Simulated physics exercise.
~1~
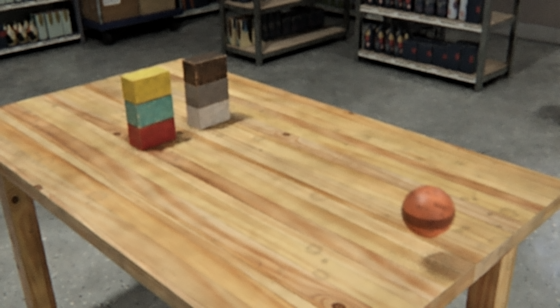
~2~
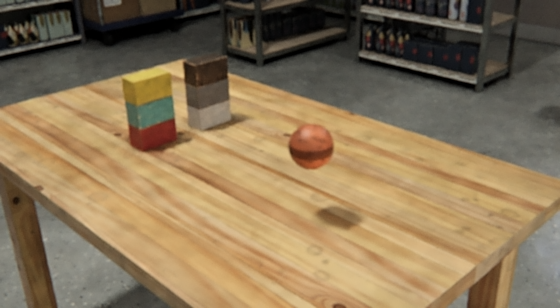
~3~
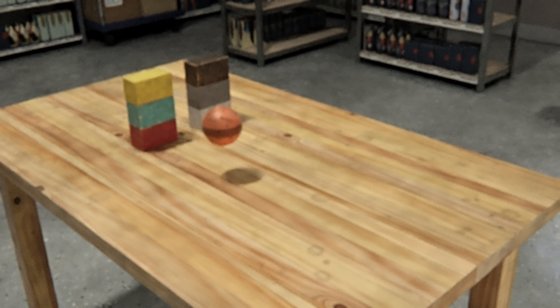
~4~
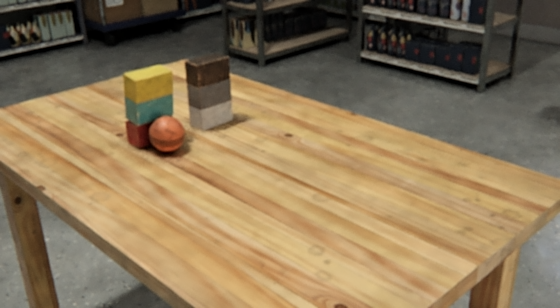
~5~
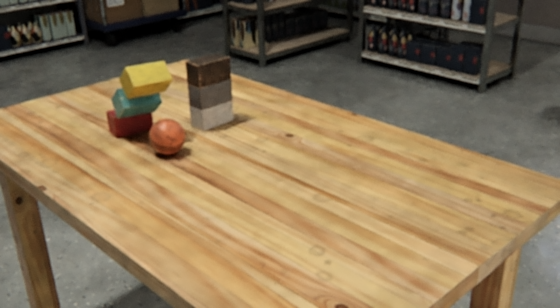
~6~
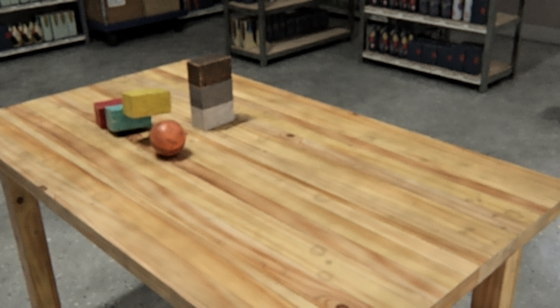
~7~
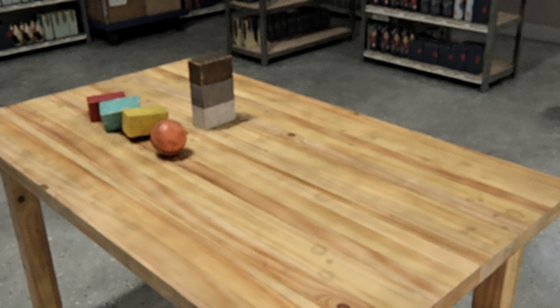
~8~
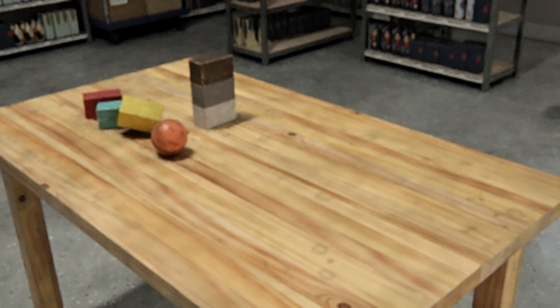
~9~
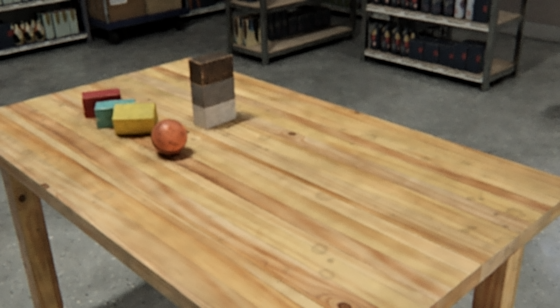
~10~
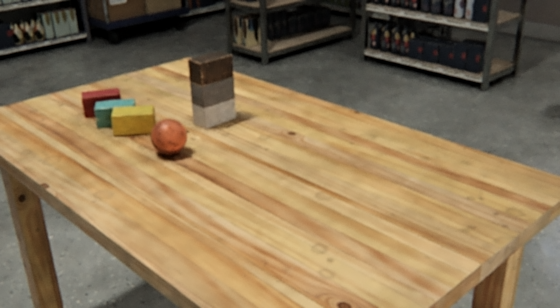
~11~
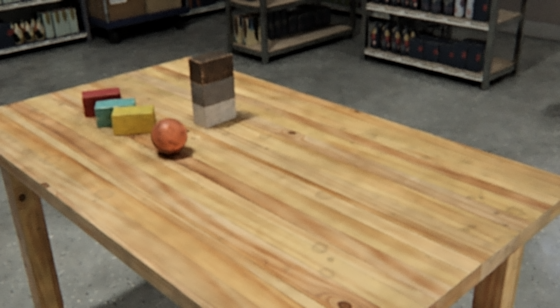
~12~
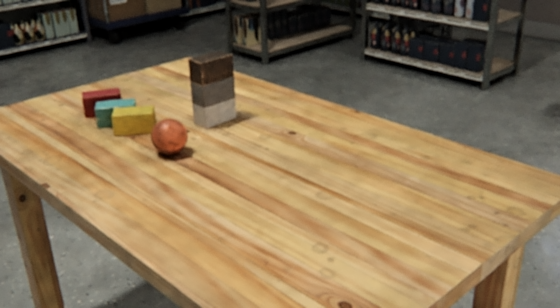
An orange ball flies left into a colourful stack, toppling its three blocks across the table.
